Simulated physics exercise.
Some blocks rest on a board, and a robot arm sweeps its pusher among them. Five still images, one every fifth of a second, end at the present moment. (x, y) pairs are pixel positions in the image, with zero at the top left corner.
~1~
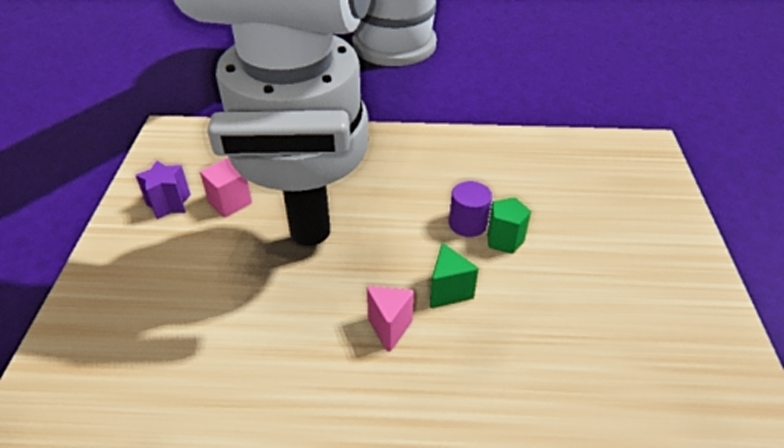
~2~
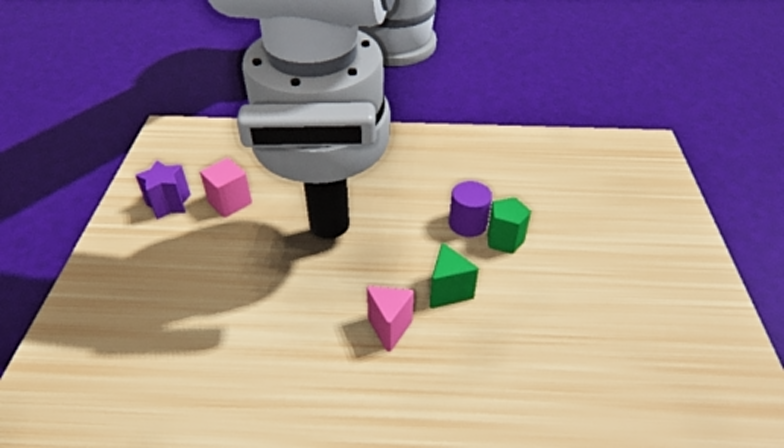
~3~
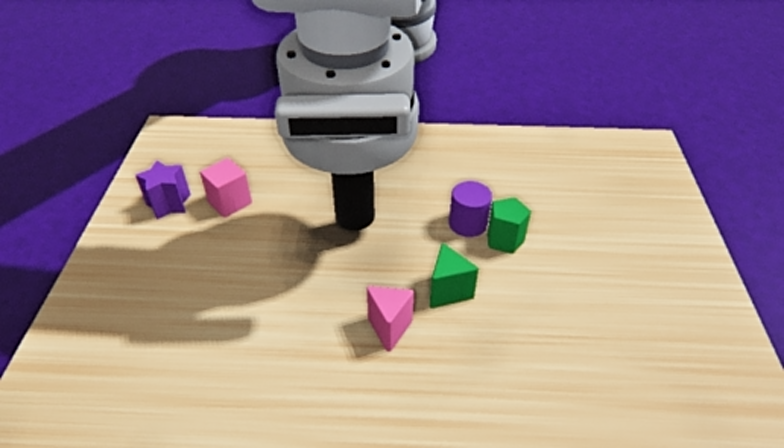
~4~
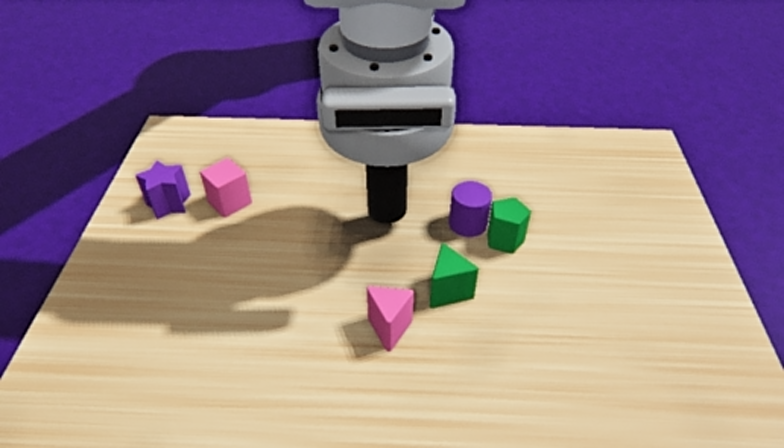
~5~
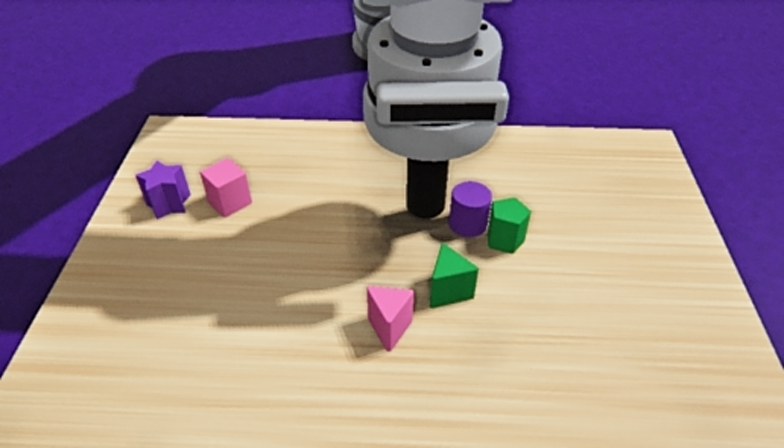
A grey robot arm with a black cylindrical pusher reaches over a pale wooden board on a purple surface, seen from above at an angle. A purple star and pink cube sit at left, with a purple cylinder, green pentagon, green triangular block and pink triangular block right of centre. The pusher glides steadily right to beside the cylinder, while the blocks and camera stay still.
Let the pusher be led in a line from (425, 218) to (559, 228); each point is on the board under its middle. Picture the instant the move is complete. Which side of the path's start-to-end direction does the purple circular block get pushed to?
Measured against the direction from start to end, the purple circular block shifts toward the left-hand side.
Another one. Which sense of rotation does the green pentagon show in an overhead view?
From overhead, clockwise.
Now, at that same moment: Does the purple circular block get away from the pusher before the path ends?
I expect not.
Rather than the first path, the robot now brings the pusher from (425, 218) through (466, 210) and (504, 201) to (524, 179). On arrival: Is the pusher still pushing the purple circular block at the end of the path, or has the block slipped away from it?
That block drops off.
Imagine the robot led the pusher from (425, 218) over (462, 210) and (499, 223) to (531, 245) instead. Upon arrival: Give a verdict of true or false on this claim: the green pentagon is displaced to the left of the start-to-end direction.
That is false.
On the path given first. One third of the way, pusher at (471, 209); purple circular block at (515, 192); green pentagon at (538, 216), turned 65° clockwise.
Two thirds of the way, pusher at (517, 213); purple circular block at (560, 191); green pentagon at (545, 220), turned 80° clockwise.
At the end, pusher at (563, 216); green triangular piece unmoved; purple circular block at (602, 188); green pentagon at (564, 226), turned 140° clockwise.
